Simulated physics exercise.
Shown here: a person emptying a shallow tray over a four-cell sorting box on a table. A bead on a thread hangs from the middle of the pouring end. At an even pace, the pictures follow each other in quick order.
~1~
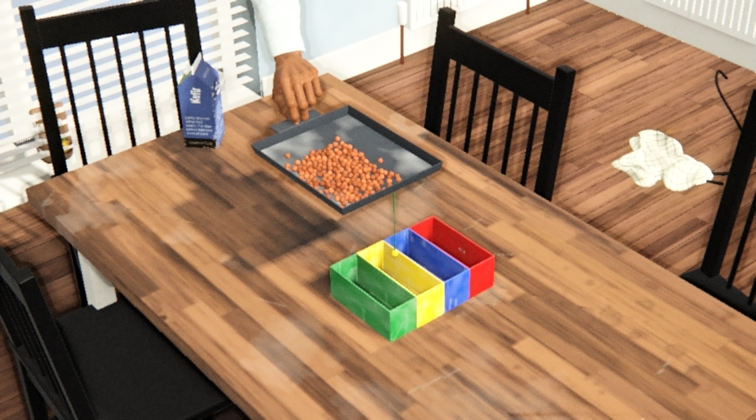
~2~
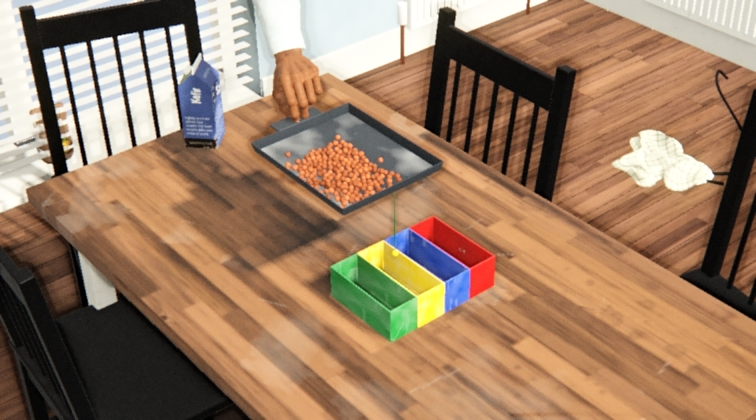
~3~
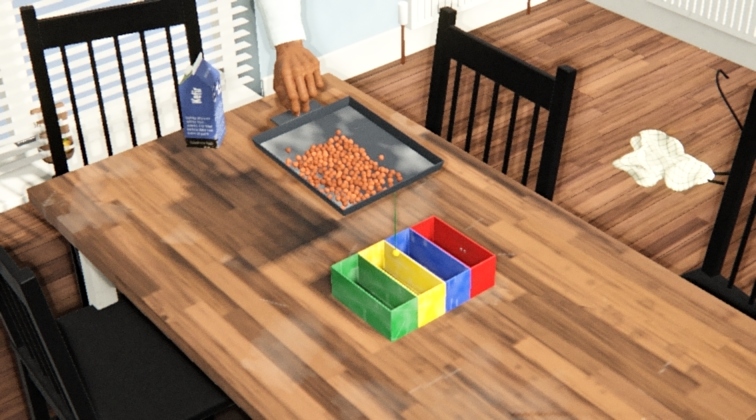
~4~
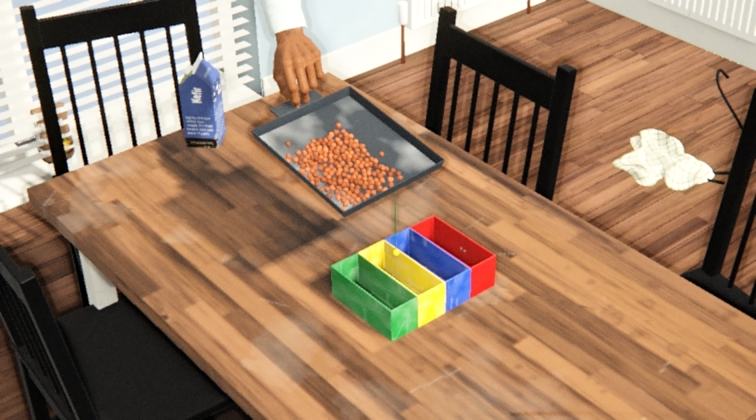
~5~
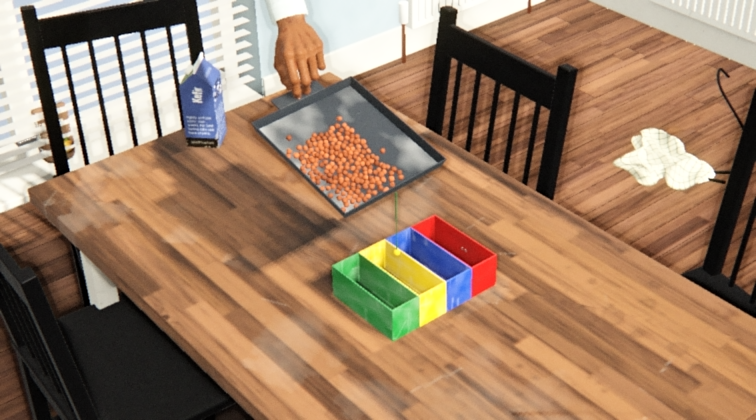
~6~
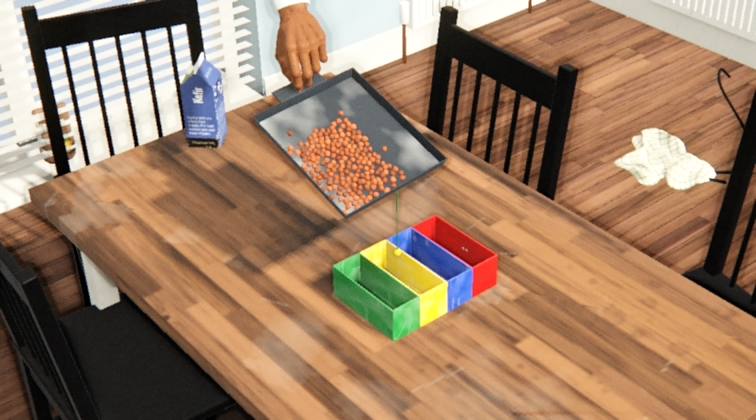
At first, a shallow dark tray of orange-brown pellets lies nearly level above a wooden table, a hand at its far end, near a box with green, yellow, blue and red cells. The hand then steadily raises that end, and the tray slants more toward its near left corner.
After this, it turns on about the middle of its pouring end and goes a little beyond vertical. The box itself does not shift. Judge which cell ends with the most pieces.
The green cell ends with the most.
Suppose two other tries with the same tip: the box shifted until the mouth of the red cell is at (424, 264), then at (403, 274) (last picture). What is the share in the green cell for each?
You'd get 20 in a hundred first and 0 in a hundred after that.
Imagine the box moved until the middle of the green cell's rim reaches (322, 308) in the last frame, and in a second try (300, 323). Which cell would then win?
The yellow cell first, blue second.
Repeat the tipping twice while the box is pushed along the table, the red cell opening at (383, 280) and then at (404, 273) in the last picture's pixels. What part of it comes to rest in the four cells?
Around 90 then around 100 per cent.
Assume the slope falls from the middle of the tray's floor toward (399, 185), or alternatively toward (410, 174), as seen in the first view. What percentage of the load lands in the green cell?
Roughly 10 % in the first case and 0 % in the second.
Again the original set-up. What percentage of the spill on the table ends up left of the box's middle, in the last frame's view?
Around 90 percent of the pieces.
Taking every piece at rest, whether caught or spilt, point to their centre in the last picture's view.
Somewhere around (381, 324) in the last picture.
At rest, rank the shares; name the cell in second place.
Next after the leader comes the yellow one.
Shortly afterwards, tray tipped steeply; all but a few on the tray; only a few falling or outside the box.
Next, tray tipped right over; near a quarter on the tray; near a quarter in the green cell; a little in the yellow cell; near half falling or outside the box.
Some moments later, tray tipped past a quarter turn; near a third in the green cell; a little in the yellow cell; only a few in the blue cell; near half falling or outside the box.
In the end, tray tipped past a quarter turn; near a third in the green cell; a little in the yellow cell; only a few in the blue cell; none at all in the red cell; near half outside the box.
